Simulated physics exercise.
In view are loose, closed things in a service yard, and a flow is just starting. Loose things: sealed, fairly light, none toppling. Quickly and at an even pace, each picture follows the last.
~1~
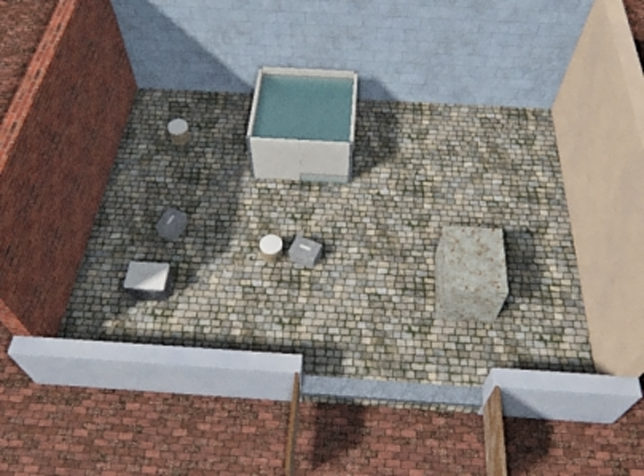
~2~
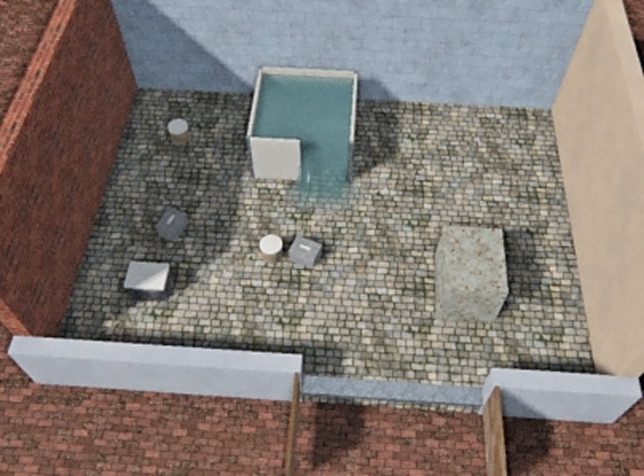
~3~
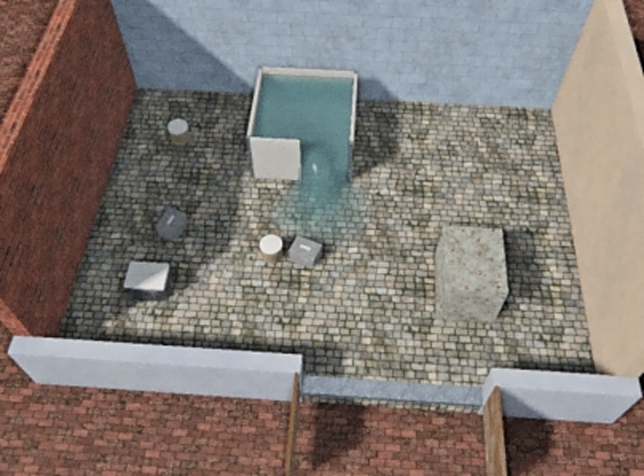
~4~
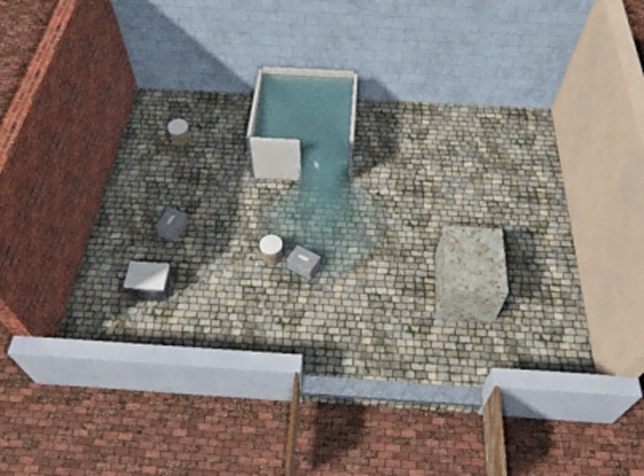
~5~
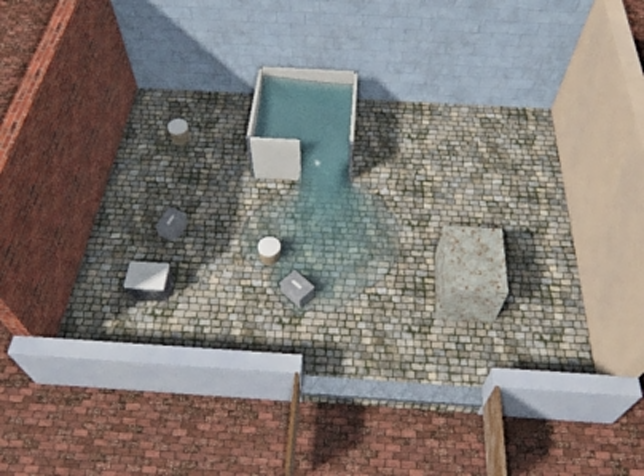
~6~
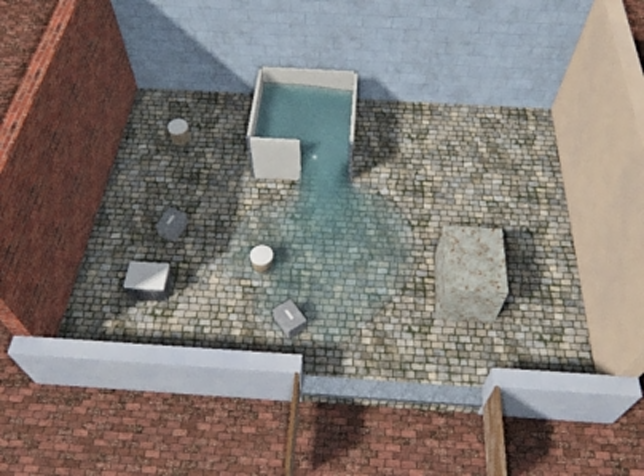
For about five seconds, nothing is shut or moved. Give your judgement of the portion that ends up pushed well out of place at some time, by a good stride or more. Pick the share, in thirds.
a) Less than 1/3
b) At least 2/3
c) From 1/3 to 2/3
(c) From 1/3 to 2/3.
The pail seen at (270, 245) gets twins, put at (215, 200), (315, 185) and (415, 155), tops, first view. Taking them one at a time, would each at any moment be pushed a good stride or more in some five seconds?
First remains in place, second driven off, third remains in place.
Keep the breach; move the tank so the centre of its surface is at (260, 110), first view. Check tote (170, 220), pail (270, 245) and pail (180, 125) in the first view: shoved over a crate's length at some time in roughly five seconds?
Object by object, in turn: Lingered near its place, travelled a good distance, lingered near its place.
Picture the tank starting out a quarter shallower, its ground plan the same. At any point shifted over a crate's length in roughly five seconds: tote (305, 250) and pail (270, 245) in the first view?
First: Travelled that far. Second: Travelled that far.
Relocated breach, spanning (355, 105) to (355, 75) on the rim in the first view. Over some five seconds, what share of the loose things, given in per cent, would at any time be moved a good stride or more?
It comes to roughly 0 %.
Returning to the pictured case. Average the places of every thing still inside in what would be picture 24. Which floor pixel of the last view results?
The remaining things centre around (148, 250).
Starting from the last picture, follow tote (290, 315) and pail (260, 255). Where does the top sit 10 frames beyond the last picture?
Roughly at (218, 346) and (128, 333).
A moment on, 2 of 5 are well off their spots; 1 afloat.
Next, 2 of 5 are well off their spots; 2 afloat.
Later, 2 of 5 are well off their spots; 1 afloat.
In the end, 2 of 5 are well off their spots, and 2 have been at some point; 1 afloat.
